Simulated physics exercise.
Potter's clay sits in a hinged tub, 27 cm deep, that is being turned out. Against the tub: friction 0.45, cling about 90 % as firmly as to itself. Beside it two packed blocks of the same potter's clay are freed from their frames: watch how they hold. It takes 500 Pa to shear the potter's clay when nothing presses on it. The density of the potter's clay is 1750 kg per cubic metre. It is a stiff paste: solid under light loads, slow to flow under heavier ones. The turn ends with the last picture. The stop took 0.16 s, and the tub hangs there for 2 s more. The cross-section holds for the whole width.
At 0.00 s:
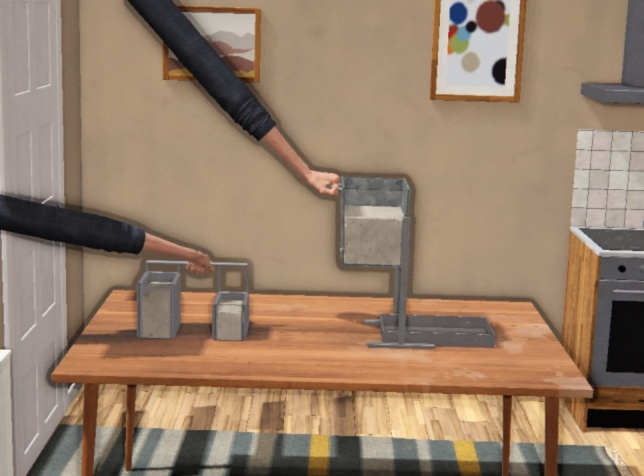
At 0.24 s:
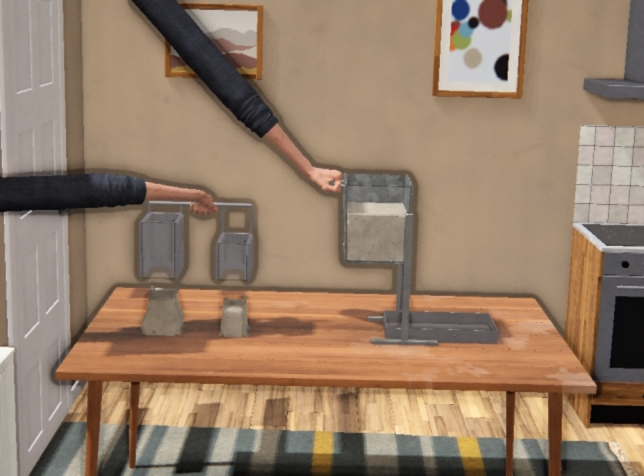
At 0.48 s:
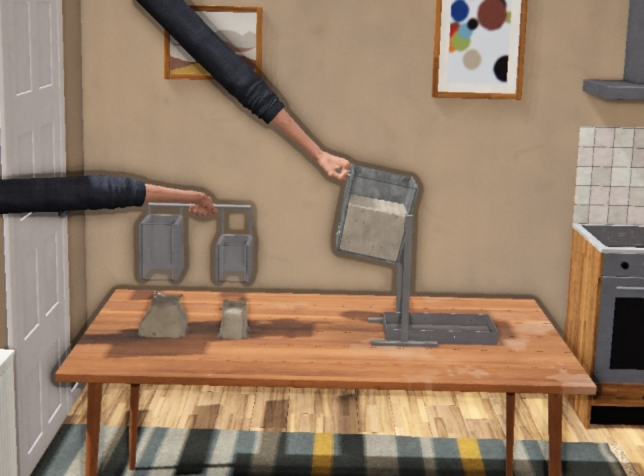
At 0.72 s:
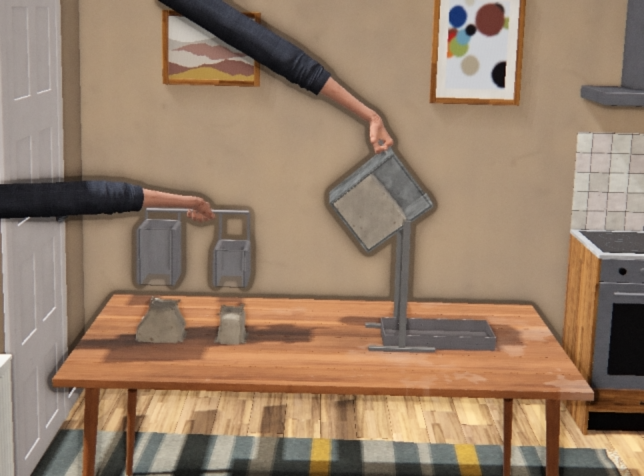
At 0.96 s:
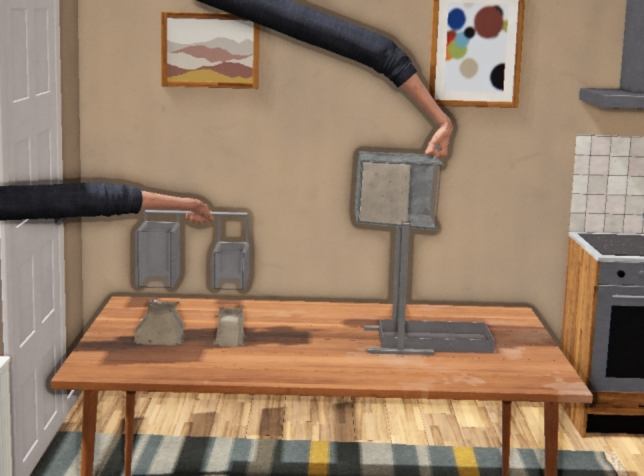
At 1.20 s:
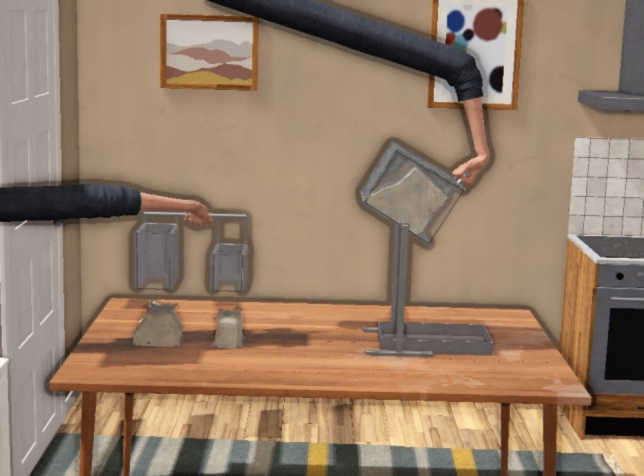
Hands lifting two moulds off packed clay blocks, the larger sagging slightly, then turning a clay-filled tub clockwise past its side.
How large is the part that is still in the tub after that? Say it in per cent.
About 10 %.
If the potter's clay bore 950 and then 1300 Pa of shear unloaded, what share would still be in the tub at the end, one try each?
In that order: 10 %, 14 %.
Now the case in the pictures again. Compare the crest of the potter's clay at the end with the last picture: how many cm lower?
Roughly 10 cm.
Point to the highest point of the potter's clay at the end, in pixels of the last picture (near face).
At about (373, 195).
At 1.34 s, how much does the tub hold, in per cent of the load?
Near 60 %.
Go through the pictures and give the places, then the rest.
The first picture shows handle-side rim at (345, 188), tilt 0 degrees; crest of the potter's clay at (348, 217); block heights 17 cm, 11 cm (left to right).
The second picture shows handle-side rim at (348, 184), tilt 0 degrees; crest of the potter's clay at (351, 214); block heights 14 cm, 11 cm (left to right).
The third picture shows handle-side rim at (355, 175), tilt 11 degrees; crest of the potter's clay at (353, 205); block heights 13 cm, 11 cm (left to right).
The fourth picture shows handle-side rim at (394, 155), tilt 51 degrees; crest of the potter's clay at (371, 178); block heights 13 cm, 11 cm (left to right).
The fifth picture shows handle-side rim at (442, 166), tilt 92 degrees; crest of the potter's clay at (367, 163); block heights 13 cm, 11 cm (left to right).
The sixth picture shows handle-side rim at (464, 191), tilt 120 degrees; crest of the potter's clay at (417, 170); block heights 13 cm, 11 cm (left to right).
After 1.34 s, the tub is at 120 degrees and holds 60 %.
After 1.51 s, the tub is at 120 degrees and holds 31 %.
After 1.68 s, the tub is at 120 degrees and holds 19 %.
After 1.85 s, the tub is at 120 degrees and holds 11 %.
After 3.20 s, the tub is at 120 degrees and holds 10 %.
